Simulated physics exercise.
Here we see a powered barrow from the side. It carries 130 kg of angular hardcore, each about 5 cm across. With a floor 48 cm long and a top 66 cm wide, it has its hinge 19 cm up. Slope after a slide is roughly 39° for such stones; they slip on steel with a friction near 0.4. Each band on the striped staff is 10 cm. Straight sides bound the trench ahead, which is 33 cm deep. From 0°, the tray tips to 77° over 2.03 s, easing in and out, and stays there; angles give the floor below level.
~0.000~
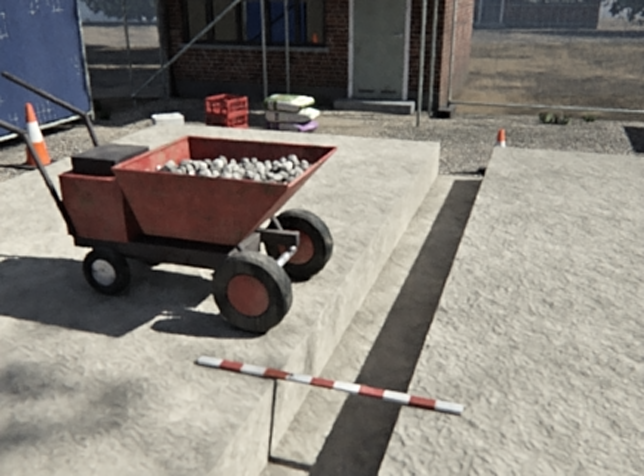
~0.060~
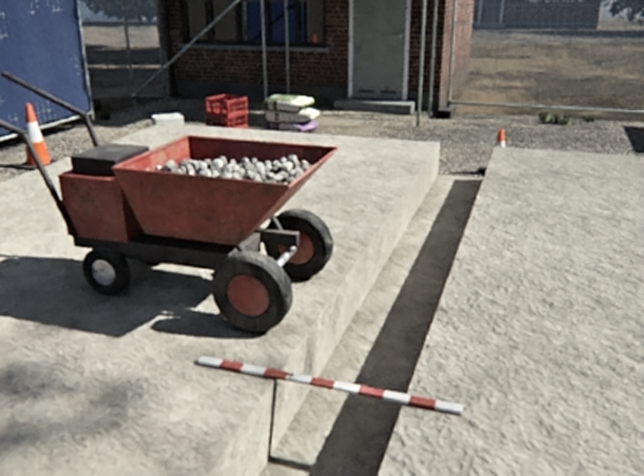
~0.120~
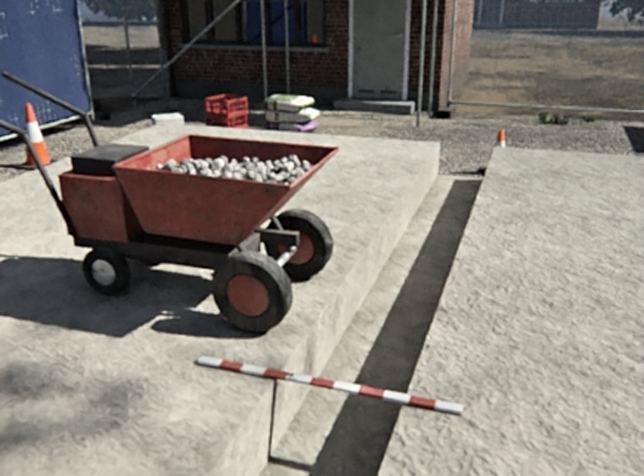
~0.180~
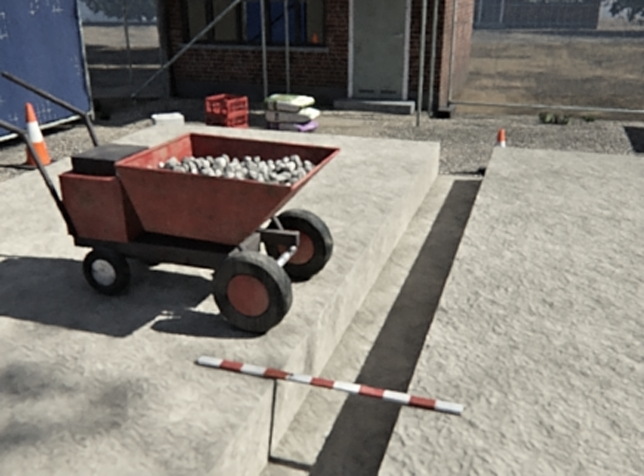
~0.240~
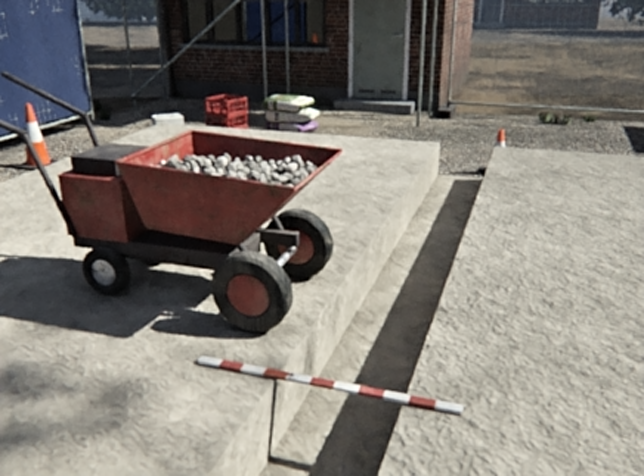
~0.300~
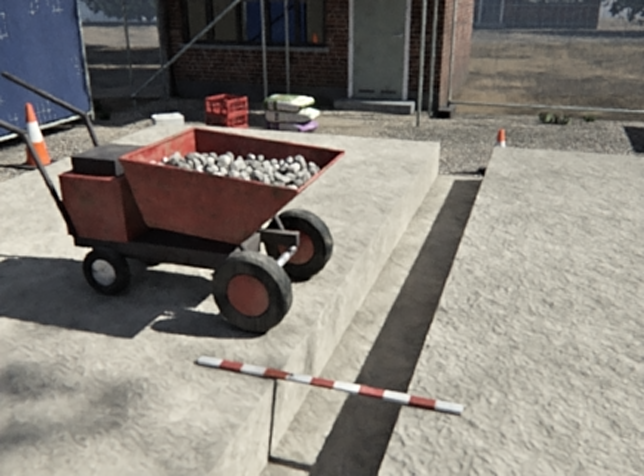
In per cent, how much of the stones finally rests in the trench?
Roughly 86 per cent of them.
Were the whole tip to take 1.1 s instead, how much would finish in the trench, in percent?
Then some 80 per cent would.
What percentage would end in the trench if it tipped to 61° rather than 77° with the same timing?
Around 40 per cent would finish in the trench.
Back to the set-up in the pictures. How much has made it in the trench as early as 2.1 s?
Some 40 per cent.
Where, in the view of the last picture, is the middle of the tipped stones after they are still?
I'd point to around (405, 363).
After 1.5 s the floor is at 65°; 100 % in the tray; the foremost stones are at (387, 281).
After 2.1 s the floor is at 77°; 49 % in the tray, 41 % in the trench, 9 % past the trench; the foremost stones are at (491, 341).
After 2.5 s the floor is at 77°; 15 % in the tray, 70 % in the trench, 15 % past the trench; the foremost stones are at (523, 343).
After 4.4 s the floor is at 77°; 0 % in the tray, 86 % in the trench, 14 % past the trench; the foremost stones are at (533, 354).
